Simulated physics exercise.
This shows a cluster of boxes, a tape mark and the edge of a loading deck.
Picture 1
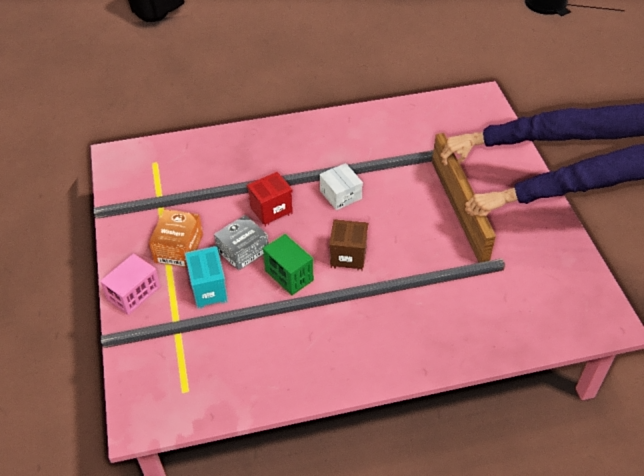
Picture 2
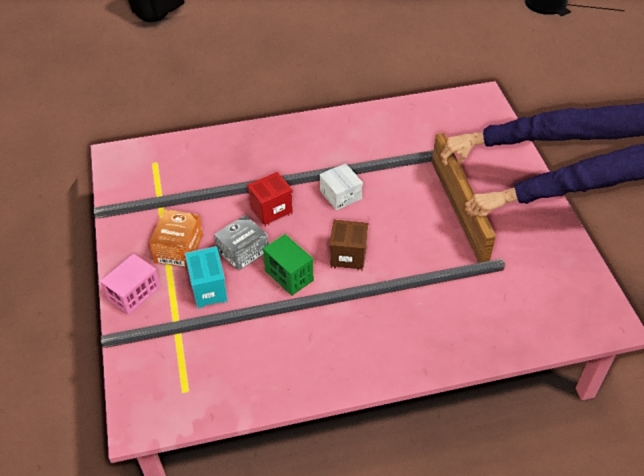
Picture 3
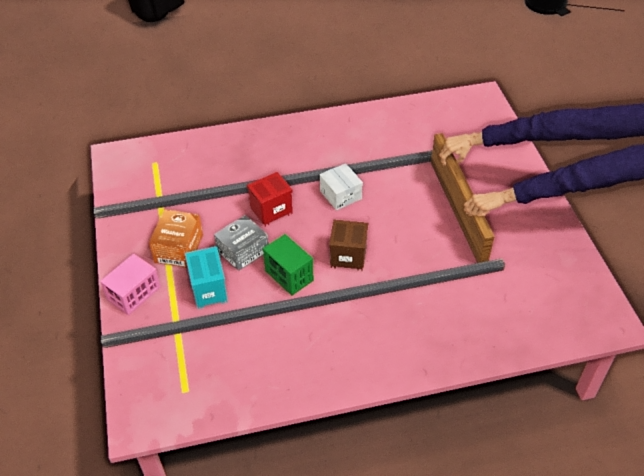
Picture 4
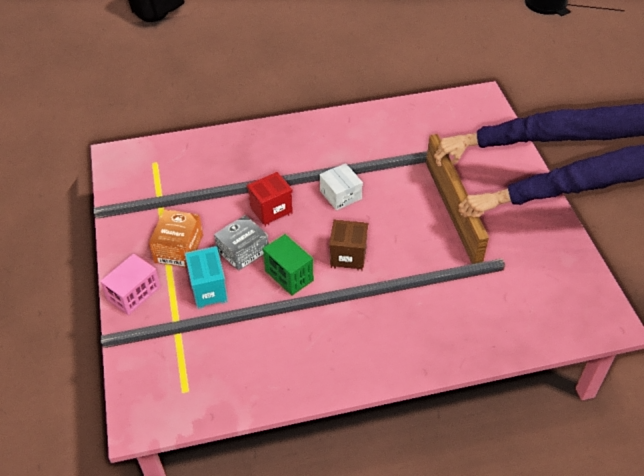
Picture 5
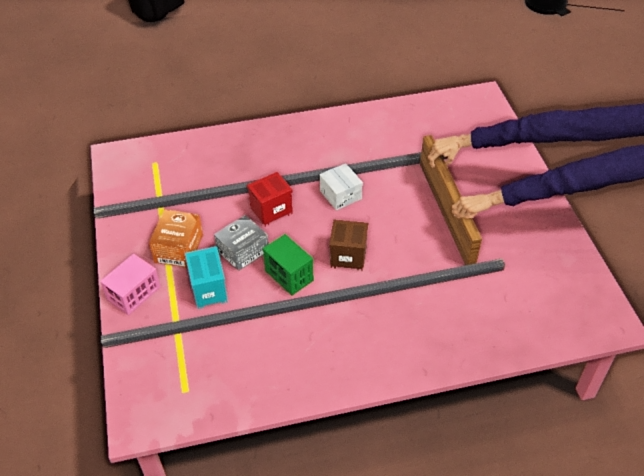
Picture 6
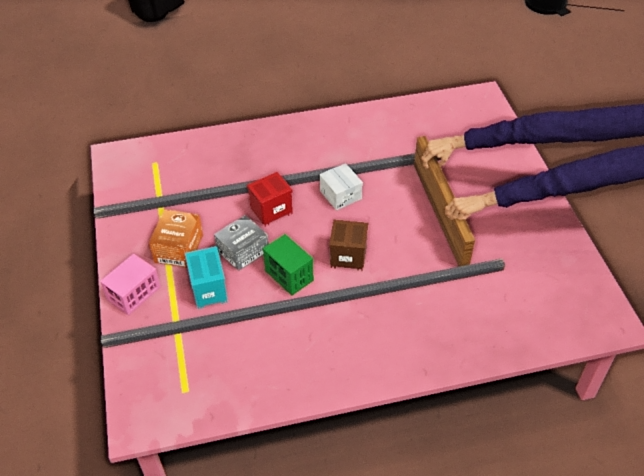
On a pink table, a cluster of colourful boxes sat still between two grey rails near a yellow tape line, while two hands held a wooden plank still at first, then slid it slightly left.
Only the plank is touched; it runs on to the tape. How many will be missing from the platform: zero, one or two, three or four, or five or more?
The number that fall off is one or two.
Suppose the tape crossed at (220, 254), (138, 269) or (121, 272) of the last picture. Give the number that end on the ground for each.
Try by try, 0, 5 and 5.
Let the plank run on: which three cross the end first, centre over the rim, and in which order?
The order is the pink crate, the turquoise tote, the orange box.
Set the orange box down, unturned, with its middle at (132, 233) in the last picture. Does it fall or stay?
From there it tumbles off.
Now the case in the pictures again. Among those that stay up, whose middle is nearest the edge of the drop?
The orange box.
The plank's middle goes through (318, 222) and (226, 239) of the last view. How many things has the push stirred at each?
By then 4, and 8.
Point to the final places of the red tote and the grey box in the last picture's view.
First (111, 224), then (146, 254).
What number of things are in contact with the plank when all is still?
In contact: 3.
Soon after, none off yet; pink crate at rest near (131, 284); orange box at rest near (177, 239); turquoise tote at rest near (207, 278).
In the end, the number that fall off is one or two; gone, turquoise tote and pink crate.
